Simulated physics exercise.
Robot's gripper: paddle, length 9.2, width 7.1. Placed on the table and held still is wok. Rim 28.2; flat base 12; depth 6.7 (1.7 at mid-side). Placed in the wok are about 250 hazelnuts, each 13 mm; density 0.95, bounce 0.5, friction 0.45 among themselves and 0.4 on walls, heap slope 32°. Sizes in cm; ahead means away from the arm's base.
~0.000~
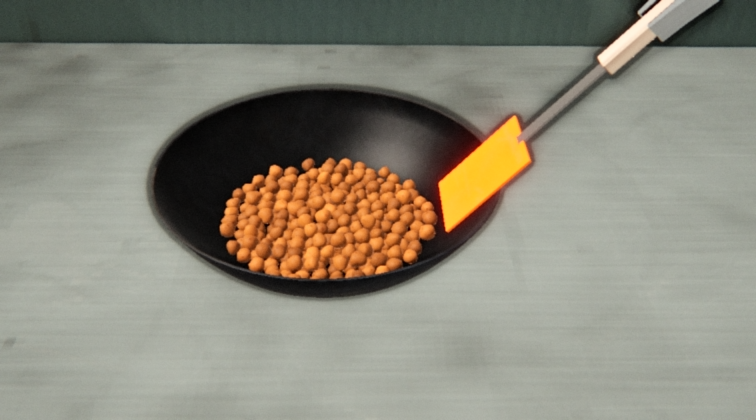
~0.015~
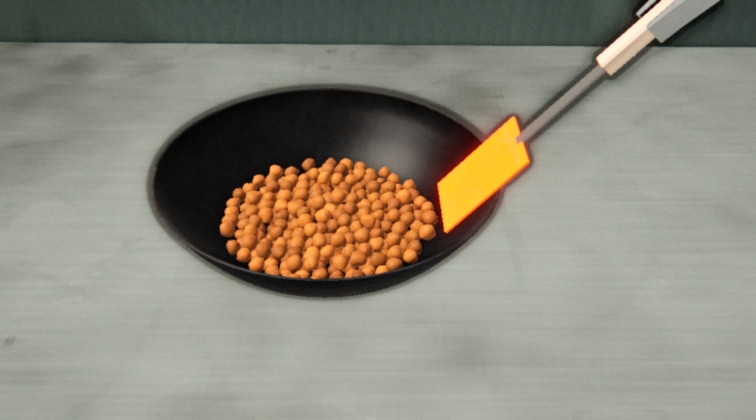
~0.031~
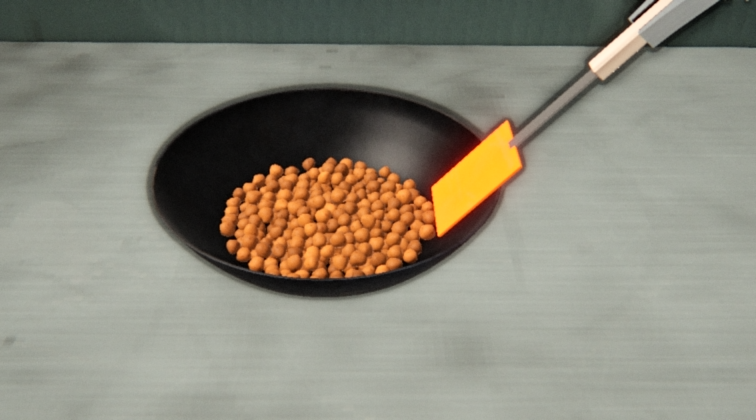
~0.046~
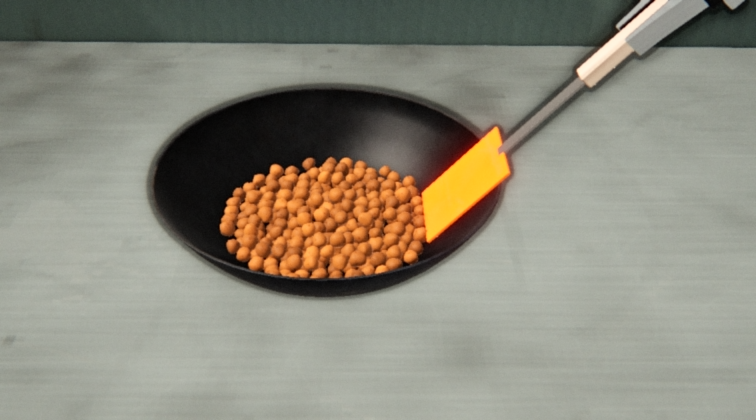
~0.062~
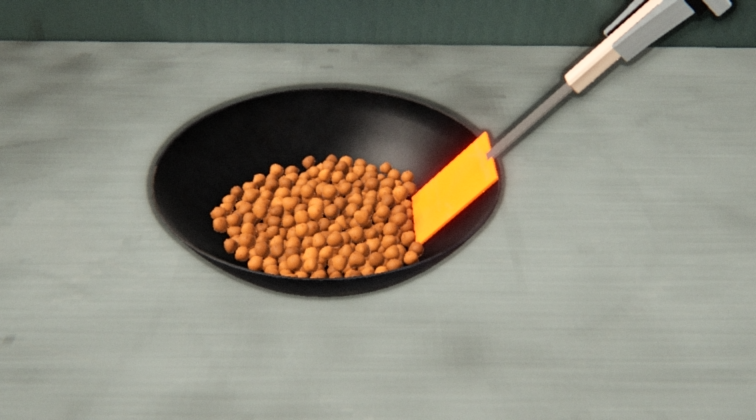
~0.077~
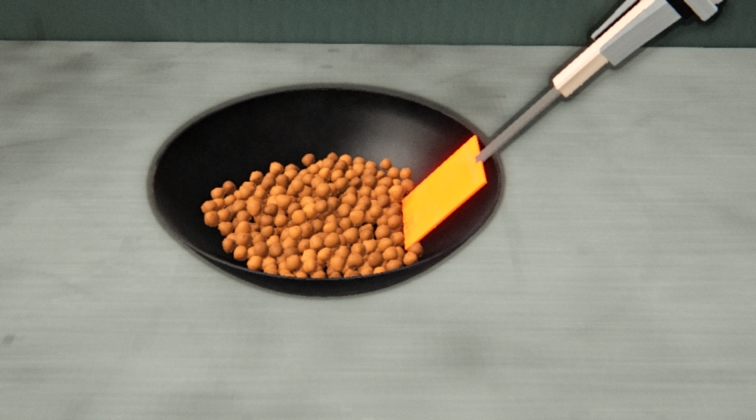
A glowing orange paddle moves left into the dark wok, nudging the heaped brown balls leftward.
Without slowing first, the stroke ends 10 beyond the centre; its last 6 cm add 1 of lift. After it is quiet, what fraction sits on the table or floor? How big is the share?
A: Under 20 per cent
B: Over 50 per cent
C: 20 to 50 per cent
Answer: A.
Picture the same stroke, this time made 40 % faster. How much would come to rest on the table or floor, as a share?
Then roughly 20 percent.
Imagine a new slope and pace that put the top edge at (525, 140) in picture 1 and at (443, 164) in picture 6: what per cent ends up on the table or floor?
About 30 per cent.
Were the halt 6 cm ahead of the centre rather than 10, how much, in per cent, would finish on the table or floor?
In that case around 0 per cent.
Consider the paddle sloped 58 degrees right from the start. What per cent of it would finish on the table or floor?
Then about 10 per cent.
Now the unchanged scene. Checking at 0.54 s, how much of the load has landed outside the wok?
Roughly 10 percent.
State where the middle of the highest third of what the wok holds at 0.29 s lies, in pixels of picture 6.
Centre: Approx. (247, 197) in the last view.
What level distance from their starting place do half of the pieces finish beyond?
It comes to some 3 cm.
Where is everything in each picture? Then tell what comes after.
The first picture shows the paddle top edge at (523, 138), sloping 49°; upper third of the load around (329, 216), from x 230 to 430, top at y 165; 251 in the wok.
The second picture shows the paddle top edge at (521, 139), sloping 49°; upper third of the load around (329, 215), from x 230 to 430, top at y 165.
The third picture shows the paddle top edge at (514, 143), sloping 49°; upper third of the load around (329, 215), from x 230 to 430, top at y 165.
The fourth picture shows the paddle top edge at (503, 149), sloping 49°; upper third of the load around (329, 214), from x 230 to 420, top at y 165.
The fifth picture shows the paddle top edge at (492, 154), sloping 49°; upper third of the load around (324, 213), from x 220 to 415, top at y 160.
The sixth picture shows the paddle top edge at (481, 158), sloping 49°; upper third of the load around (317, 210), from x 210 to 415, top at y 160; 251 in the wok.
After 0.18 s, sloping 49°, highest piece 5 above the table; 251 in the wok.
After 0.29 s, sloping 49°, highest piece 6 above the table; 251 in the wok.
After 0.54 s, sloping 49°, highest piece 8 above the table; 222 in the wok, 24 on the table or floor, 5 on the blade or in flight.
After 1.59 s, sloping 49°, highest piece 7 above the table; 222 in the wok, 29 on the table or floor.
In the end, 222 in the wok, 29 on the table or floor. That is 12 % on the table or floor.
